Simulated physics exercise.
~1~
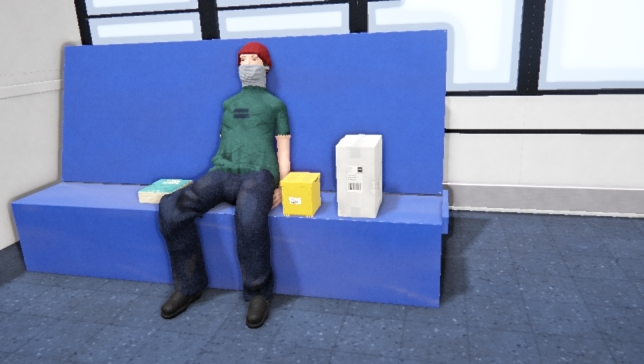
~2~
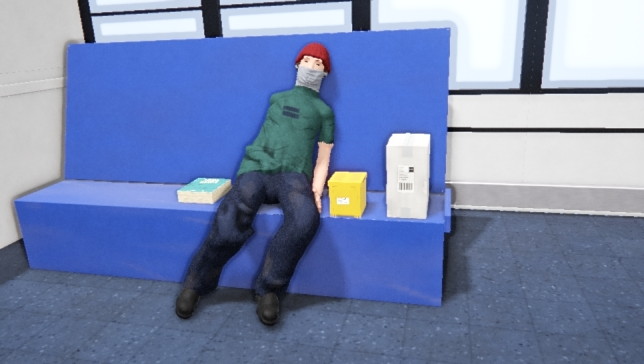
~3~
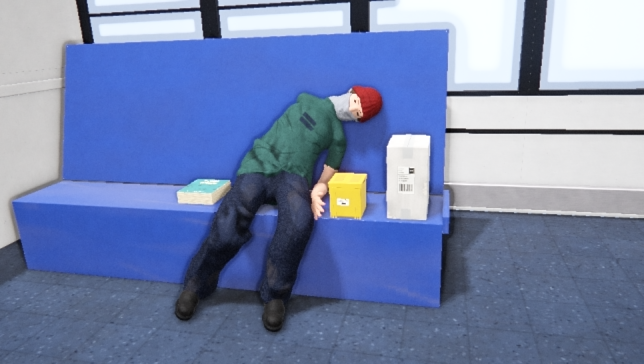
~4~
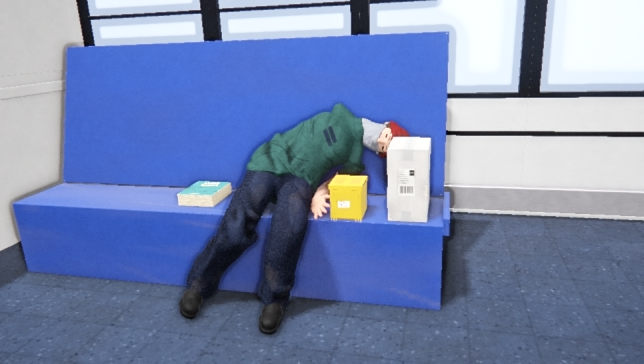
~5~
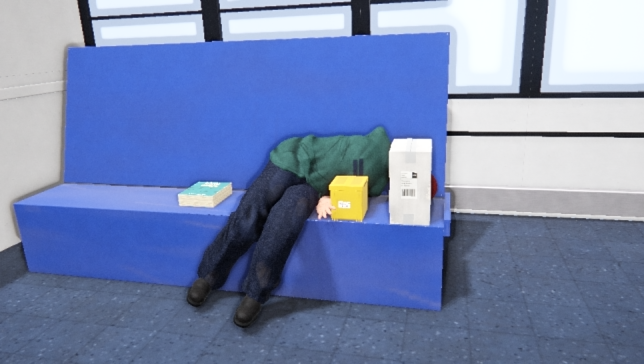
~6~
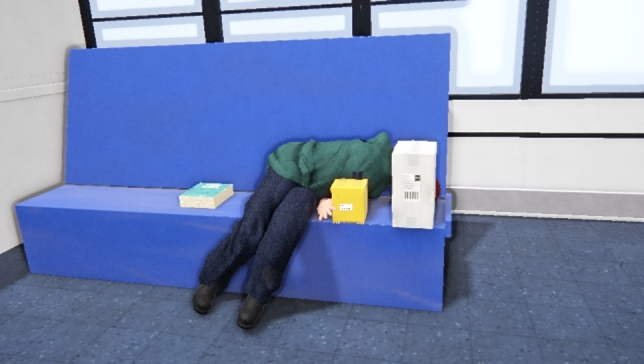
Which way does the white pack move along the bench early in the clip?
The white pack moves to the right along the bench, staying upright.
